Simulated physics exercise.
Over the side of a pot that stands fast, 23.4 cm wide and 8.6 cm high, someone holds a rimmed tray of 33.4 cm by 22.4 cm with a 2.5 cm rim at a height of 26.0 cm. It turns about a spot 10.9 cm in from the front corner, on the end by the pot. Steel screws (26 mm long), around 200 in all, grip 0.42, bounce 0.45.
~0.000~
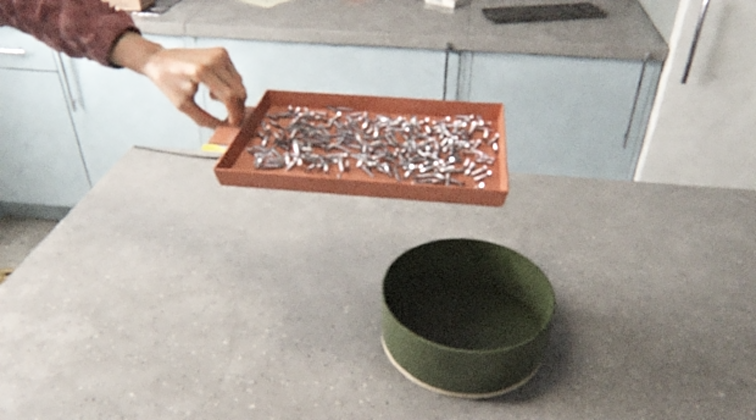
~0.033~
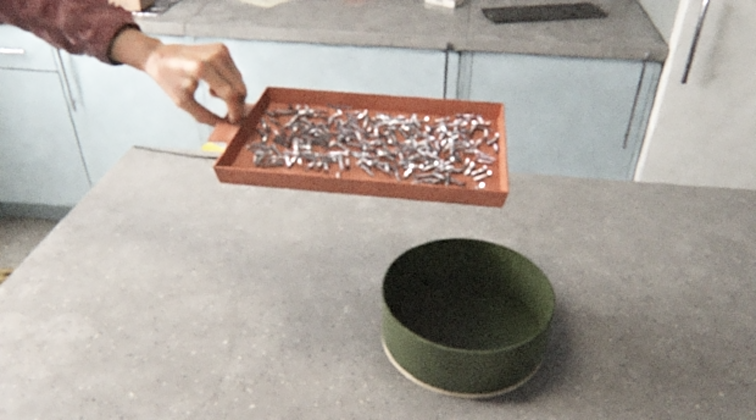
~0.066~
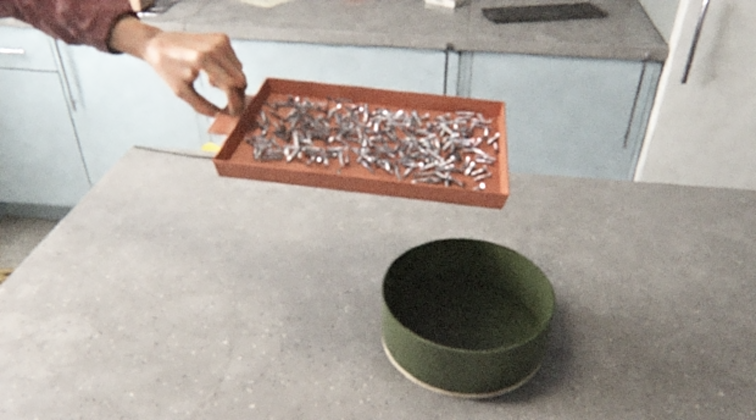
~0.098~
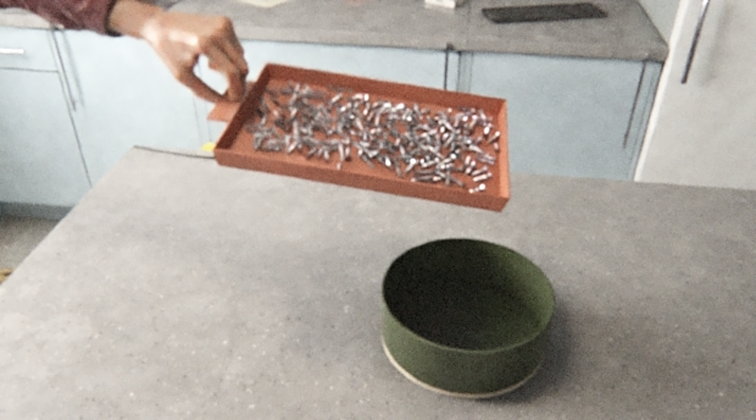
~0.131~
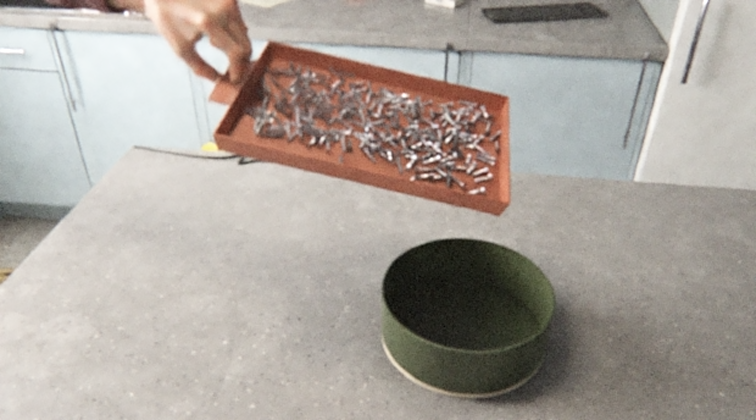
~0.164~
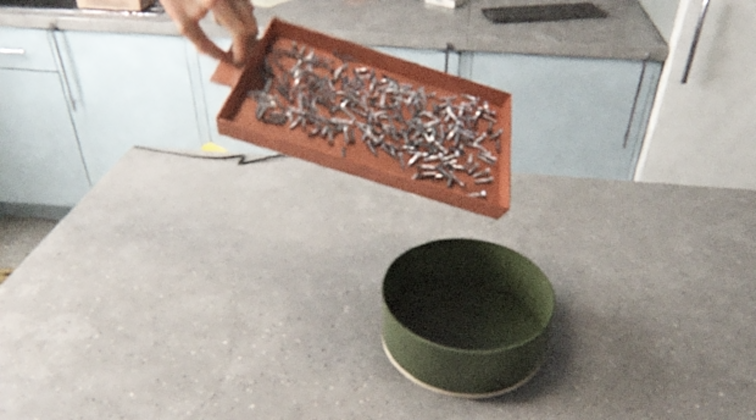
A hand tilting a shallow orange-brown tray of small metal screws down to the right above a round green pot.
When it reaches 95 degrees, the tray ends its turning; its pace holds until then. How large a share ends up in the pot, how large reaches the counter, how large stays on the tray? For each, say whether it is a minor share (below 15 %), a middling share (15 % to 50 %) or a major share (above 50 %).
Outcome: Pot: The amount should be over half; counter: The amount should be moderate; left on the tray: The amount should be small.
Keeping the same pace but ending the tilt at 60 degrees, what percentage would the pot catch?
40 percent.
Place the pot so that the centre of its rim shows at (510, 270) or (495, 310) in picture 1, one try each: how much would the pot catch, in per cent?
35 % and 95 %.
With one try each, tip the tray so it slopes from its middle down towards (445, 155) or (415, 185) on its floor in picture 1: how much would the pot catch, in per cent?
That would be close to 20 per cent, then close to 75 per cent.
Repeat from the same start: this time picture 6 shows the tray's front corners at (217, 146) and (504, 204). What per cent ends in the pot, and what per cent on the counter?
Final per cent - pot 95, counter 5.
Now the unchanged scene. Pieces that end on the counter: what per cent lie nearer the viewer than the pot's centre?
I'd put it at around 100 per cent.
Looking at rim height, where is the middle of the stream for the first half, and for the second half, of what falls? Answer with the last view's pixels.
Near (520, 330) at first, near (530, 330) afterwards.
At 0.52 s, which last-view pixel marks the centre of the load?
Close to pixel (486, 192).
Then, at 0.38 s, tilt 58 degrees; the tray holds 100 %, the pot 0 %.
After 0.52 s, tilt 84 degrees; the tray holds 95 %, the pot 0 %.
Then, at 0.79 s, tilt 95 degrees; the tray holds 0 %, the pot 60 %.
At rest (1.8 s), pot 65 %, counter 35 %, tray 0 %.
